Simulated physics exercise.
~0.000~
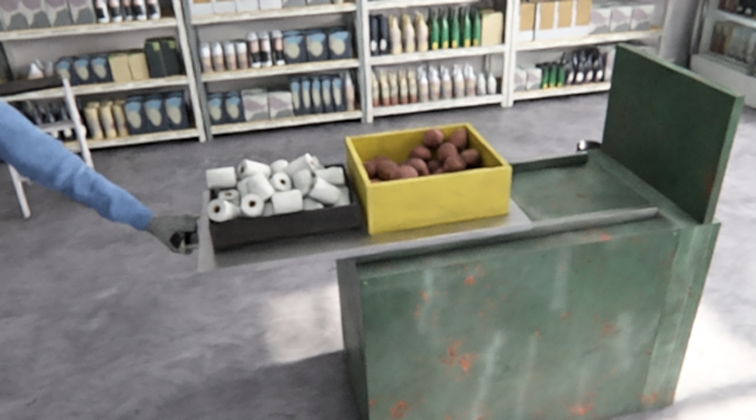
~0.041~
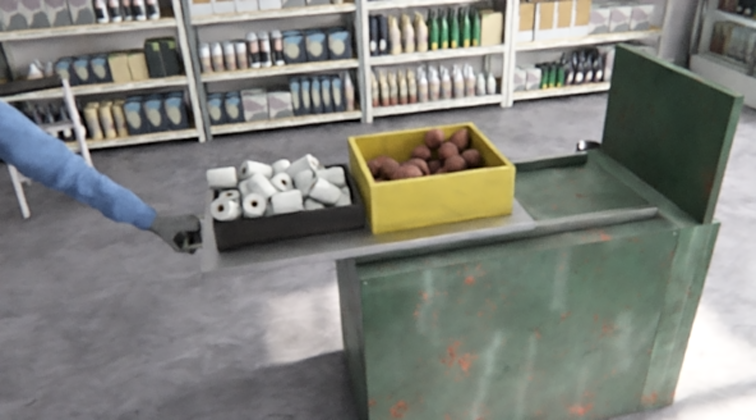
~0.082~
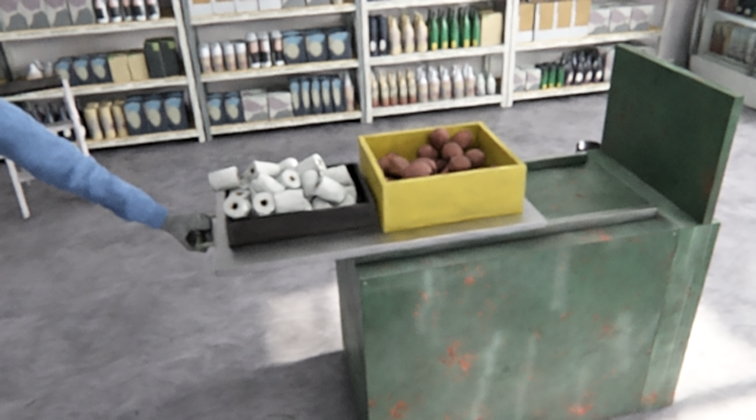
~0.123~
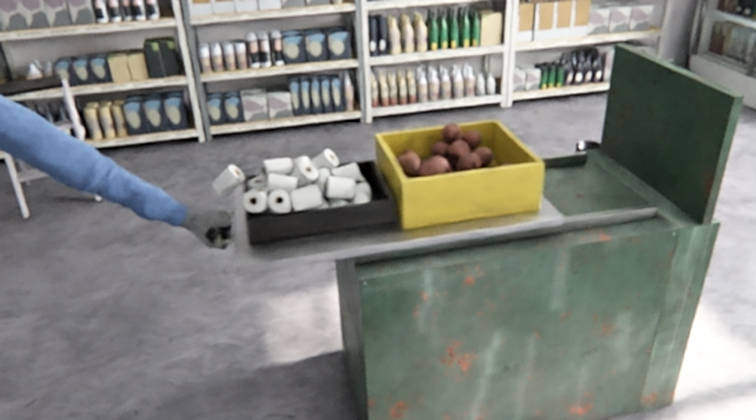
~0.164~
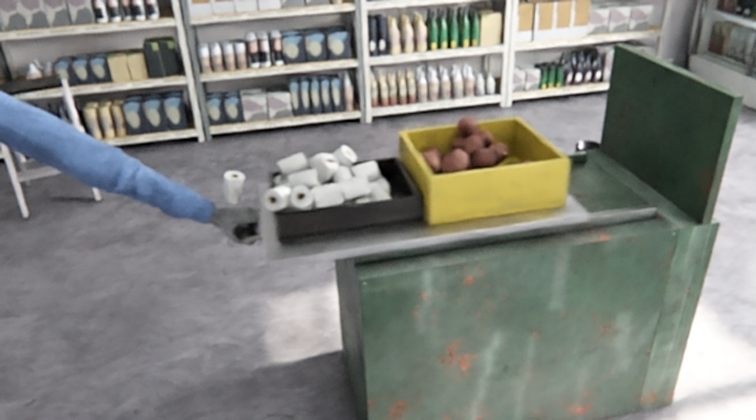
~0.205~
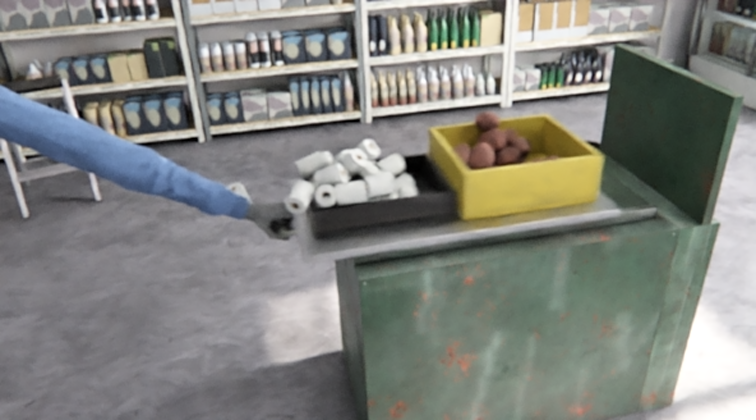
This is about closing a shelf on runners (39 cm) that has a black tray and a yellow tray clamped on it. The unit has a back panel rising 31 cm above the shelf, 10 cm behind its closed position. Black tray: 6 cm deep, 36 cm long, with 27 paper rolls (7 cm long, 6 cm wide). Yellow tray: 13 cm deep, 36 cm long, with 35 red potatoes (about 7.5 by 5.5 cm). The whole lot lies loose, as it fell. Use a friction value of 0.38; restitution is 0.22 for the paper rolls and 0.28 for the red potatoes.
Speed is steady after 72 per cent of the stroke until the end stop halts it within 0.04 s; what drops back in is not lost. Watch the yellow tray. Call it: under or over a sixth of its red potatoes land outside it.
Under.
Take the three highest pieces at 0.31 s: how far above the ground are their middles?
Around 92 centimetres.
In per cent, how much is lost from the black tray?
For the black tray, 30 percent.
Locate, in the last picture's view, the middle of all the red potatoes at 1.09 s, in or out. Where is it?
Centre approx. (567, 162).
After 0.23 s, the runners reach their end.
After 0.31 s, black tray 23 in, 4 out and yellow tray 35 in, 0 out.
After 0.43 s, black tray 20 in, 7 out and yellow tray 34 in, 1 out.
After 0.65 s, black tray 19 in, 8 out and yellow tray 33 in, 2 out.
Final count (at 1.09 s), black tray 19 in, 8 out and yellow tray 33 in, 2 out. Asked share, 2 of 35, 6 per cent.
